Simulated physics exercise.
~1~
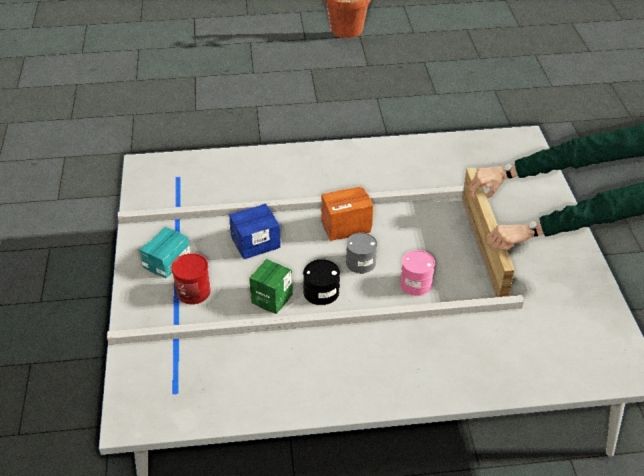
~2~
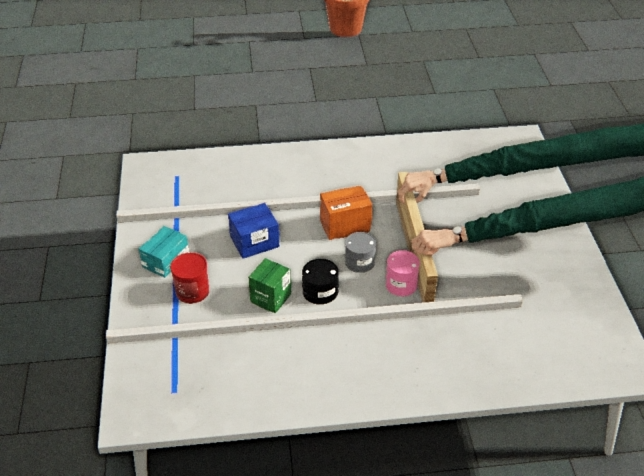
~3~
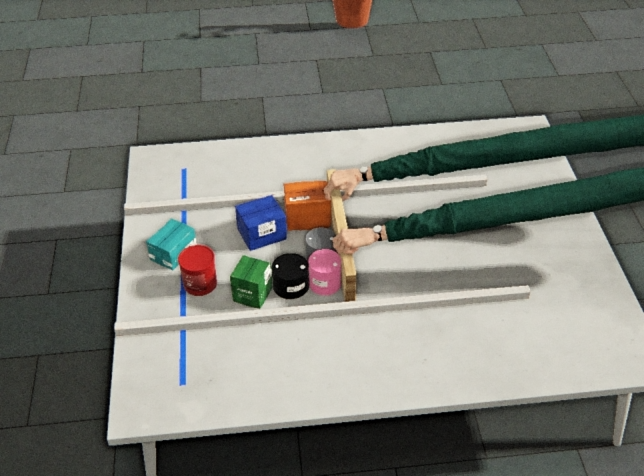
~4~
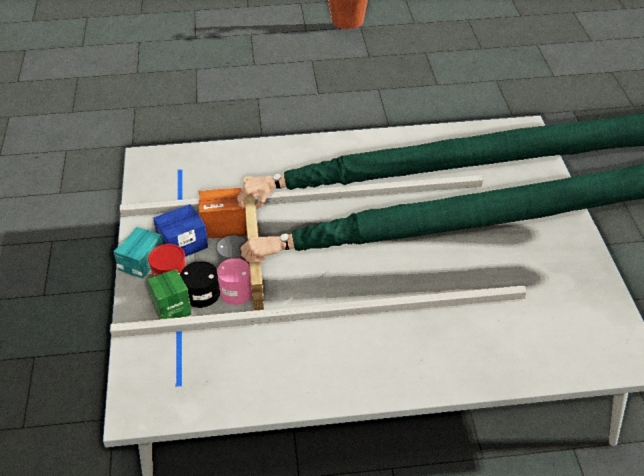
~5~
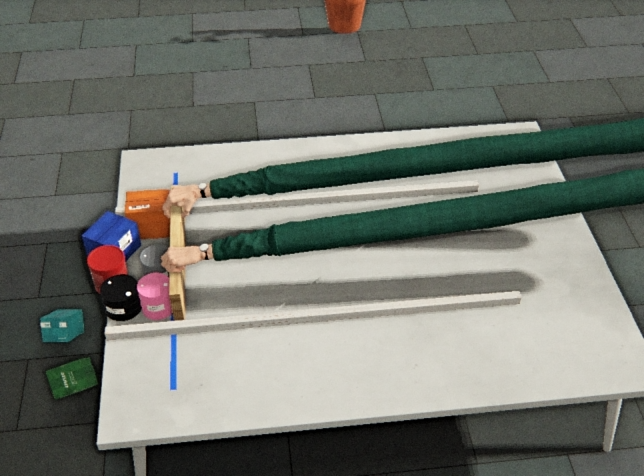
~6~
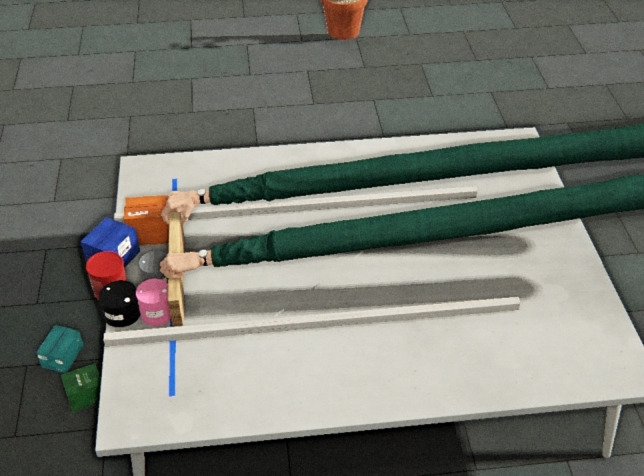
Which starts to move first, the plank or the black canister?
The plank starts to move first, sliding left while the black canister is still at rest. The black canister only begins to move later.
